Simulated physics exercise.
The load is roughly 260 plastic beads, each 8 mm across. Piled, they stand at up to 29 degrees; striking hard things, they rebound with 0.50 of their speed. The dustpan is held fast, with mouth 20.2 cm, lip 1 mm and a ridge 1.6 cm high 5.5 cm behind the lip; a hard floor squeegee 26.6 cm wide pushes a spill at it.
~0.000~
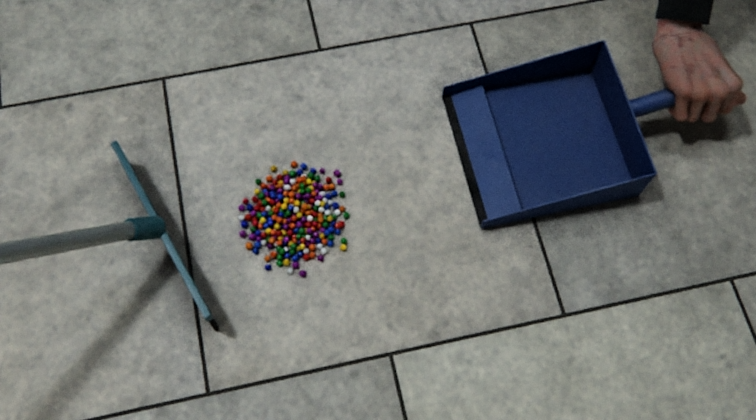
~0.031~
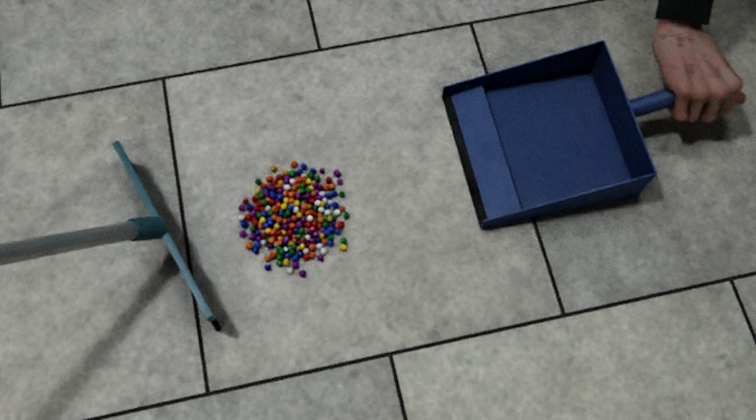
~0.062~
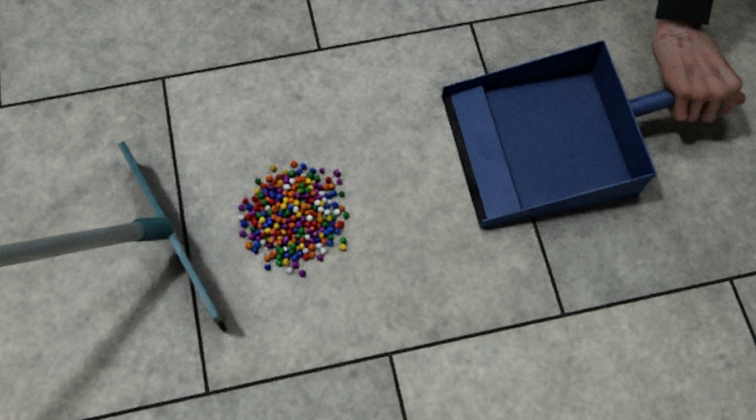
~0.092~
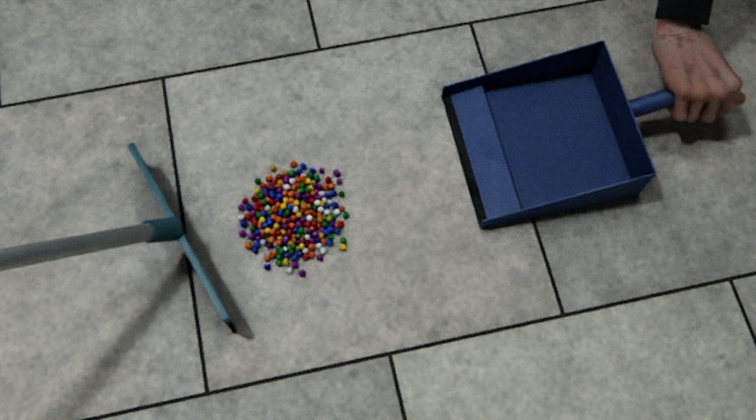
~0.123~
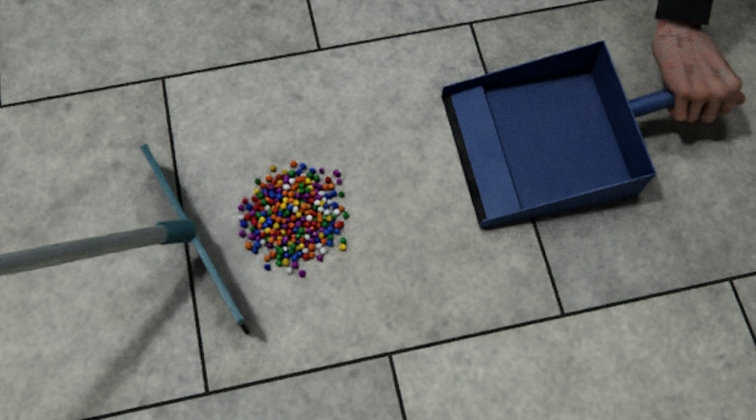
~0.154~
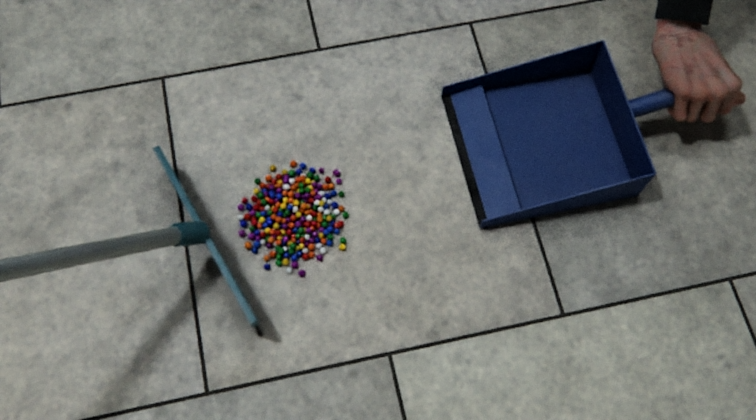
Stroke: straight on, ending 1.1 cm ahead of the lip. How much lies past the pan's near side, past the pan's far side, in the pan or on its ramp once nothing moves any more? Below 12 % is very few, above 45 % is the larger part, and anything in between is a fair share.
Past the pan's near side: A fair share, past the pan's far side: Very few, in the pan or on its ramp: Very few.
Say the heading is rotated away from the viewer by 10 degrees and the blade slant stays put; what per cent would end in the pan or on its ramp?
5 %.
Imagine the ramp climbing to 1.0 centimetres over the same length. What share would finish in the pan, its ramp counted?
I'd guess close to 0 per cent.
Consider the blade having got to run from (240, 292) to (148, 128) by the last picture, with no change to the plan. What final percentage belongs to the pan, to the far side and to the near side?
Per cent by place - pan 20, far side 30, near side 10.
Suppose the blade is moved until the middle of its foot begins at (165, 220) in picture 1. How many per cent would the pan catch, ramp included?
About 0 per cent.
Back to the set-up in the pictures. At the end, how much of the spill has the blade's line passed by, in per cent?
Around 35 per cent.
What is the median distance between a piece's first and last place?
Roughly 18 centimetres.
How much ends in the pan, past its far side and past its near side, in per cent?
Near: 20; far: 5; pan: 0 (percent).
After 0.44 s, middle of the blade 20 cm from the lip; 0 % over the lip, far side 0 %, near side 10 %.
After 0.63 s, middle of the blade 11 cm from the lip; 0 % over the lip, far side 0 %, near side 15 %.
Then, at 0.94 s, middle of the blade 5 cm from the lip; 0 % over the lip, far side 5 %, near side 20 %.
In the end, at 1.5 s, near side 20 %, far side 5 %, pan 0 %, in front of the lip or behind the blade 80 %.
